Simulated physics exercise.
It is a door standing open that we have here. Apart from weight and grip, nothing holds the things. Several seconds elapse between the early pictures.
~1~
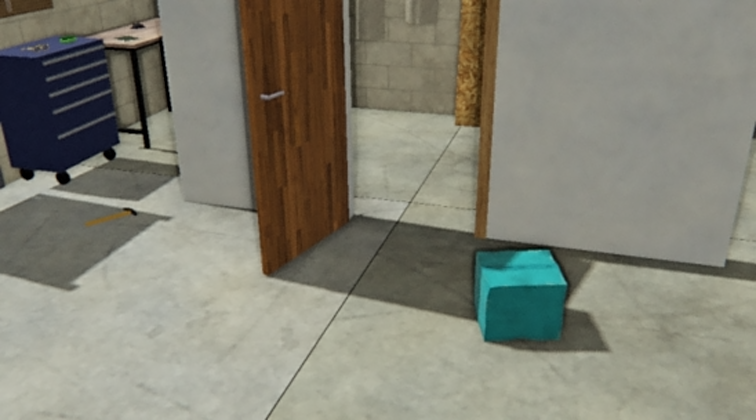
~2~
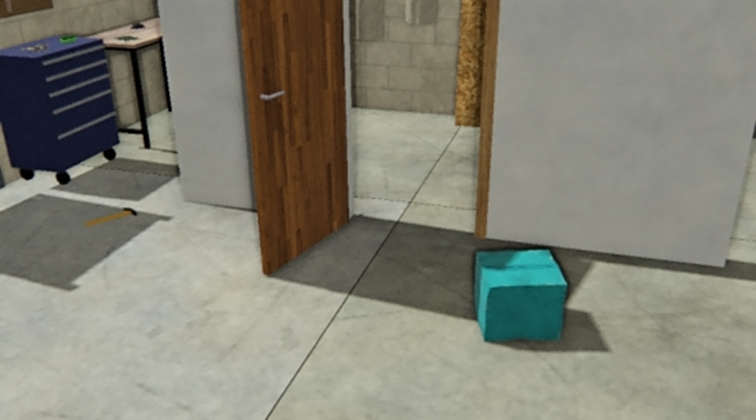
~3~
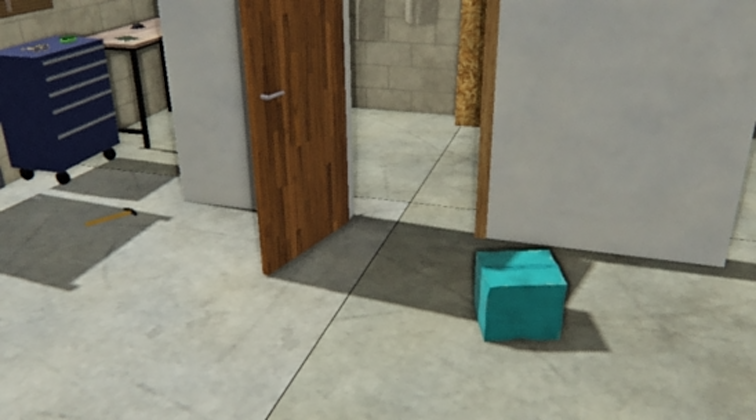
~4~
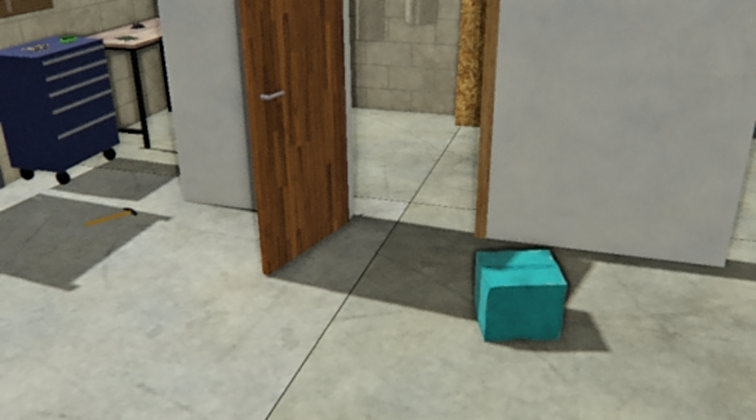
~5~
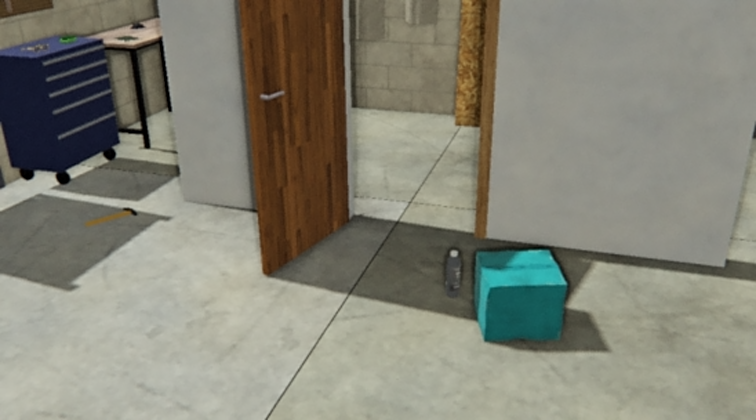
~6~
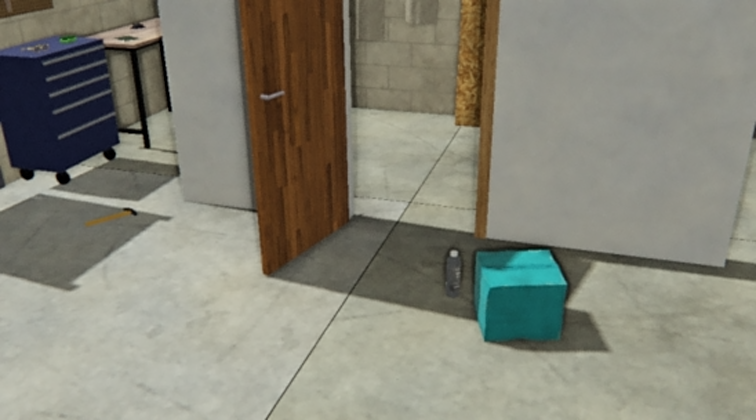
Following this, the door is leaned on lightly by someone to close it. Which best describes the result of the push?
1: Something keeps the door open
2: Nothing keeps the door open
2, nothing keeps the door open.
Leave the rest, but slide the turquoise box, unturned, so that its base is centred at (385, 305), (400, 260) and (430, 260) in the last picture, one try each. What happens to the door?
First it finishes its swing, then it cannot finish its swing, and last it cannot finish its swing.
Then, 0.50 s past the last view, open by 89°.
Then, 0.90 s past the last view, open by 56°.
Then, 1.10 s past the last view, open by 36°.
Then, 1.40 s past the last view, open by 5°.
Finally, open by 0°; both still in place. Final places as the last picture's camera would see them, grey bottle near (453, 274).
